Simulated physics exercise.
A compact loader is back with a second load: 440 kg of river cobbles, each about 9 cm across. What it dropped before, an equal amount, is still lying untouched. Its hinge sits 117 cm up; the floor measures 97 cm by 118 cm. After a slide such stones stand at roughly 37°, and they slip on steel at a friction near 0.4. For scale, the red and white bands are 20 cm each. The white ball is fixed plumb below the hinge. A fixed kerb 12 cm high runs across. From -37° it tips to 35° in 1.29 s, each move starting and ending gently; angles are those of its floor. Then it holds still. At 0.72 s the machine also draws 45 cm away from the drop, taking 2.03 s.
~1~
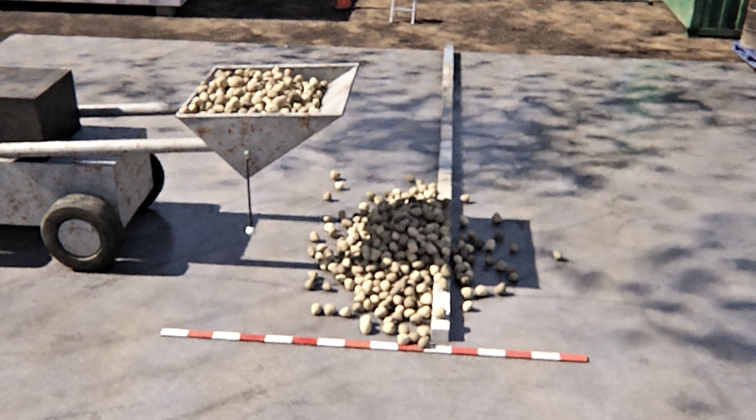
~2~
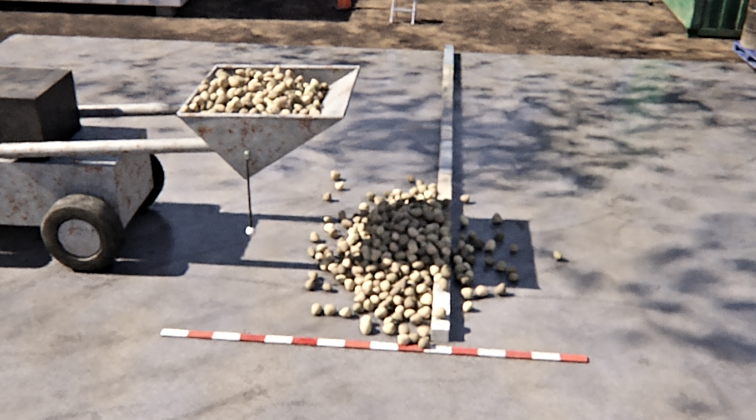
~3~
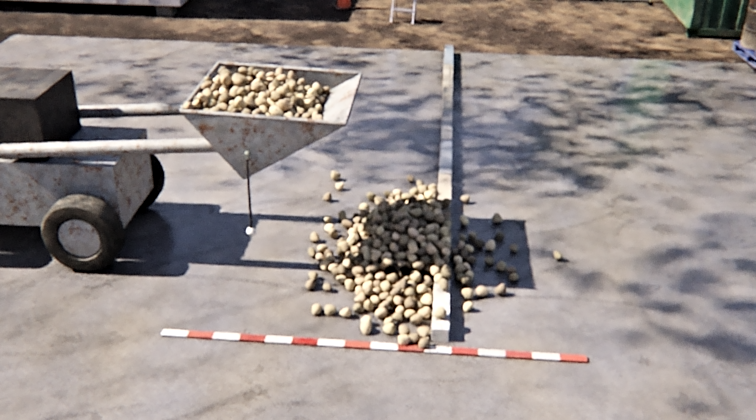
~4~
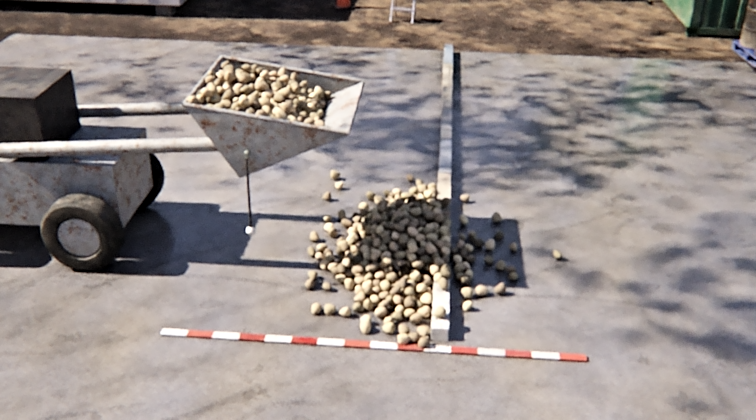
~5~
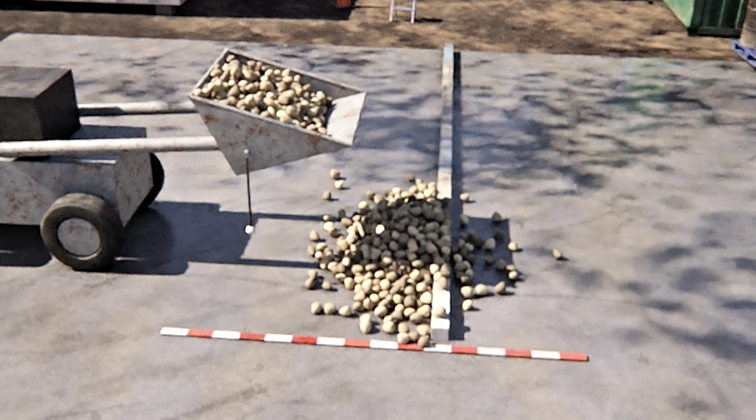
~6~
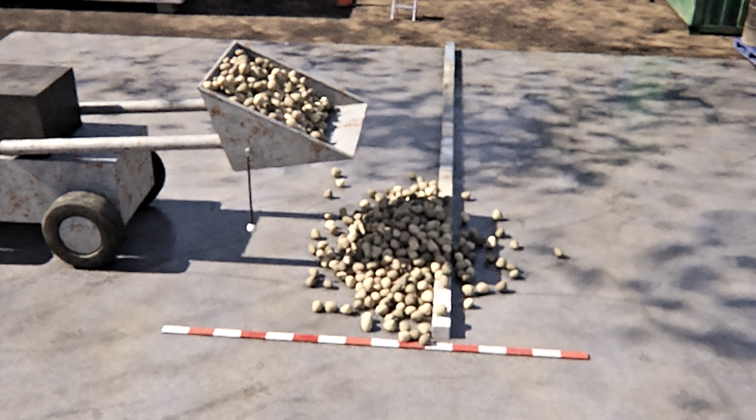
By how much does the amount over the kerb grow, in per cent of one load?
Roughly 0 per cent of a load more.
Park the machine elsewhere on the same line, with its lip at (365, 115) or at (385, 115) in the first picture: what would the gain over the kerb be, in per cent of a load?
About 0 and 10 per cent.
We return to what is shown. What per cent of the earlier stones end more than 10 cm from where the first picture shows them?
Roughly 5 per cent of them.
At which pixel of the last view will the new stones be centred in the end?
Near (346, 233).
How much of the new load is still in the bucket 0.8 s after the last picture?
About 55 per cent.
Then, 0.4 s after the last picture the floor is at 24°; in per cent of one load, 100 in the bucket, 94 on this side of the kerb, 6 over the kerb; the foremost stones are at (513, 254).
Then, 0.8 s after the last picture the floor is at 35°; in per cent of one load, 55 in the bucket, 139 on this side of the kerb, 6 over the kerb; the foremost stones are at (513, 254).
Then, 2.7 s after the last picture the floor is at 35°; in per cent of one load, 0 in the bucket, 194 on this side of the kerb, 6 over the kerb; the foremost stones are at (513, 254).
Then, 5.3 s after the last picture the floor is at 35°; in per cent of one load, 0 in the bucket, 194 on this side of the kerb, 6 over the kerb; the foremost stones are at (513, 254). Net gain over the kerb, 0.
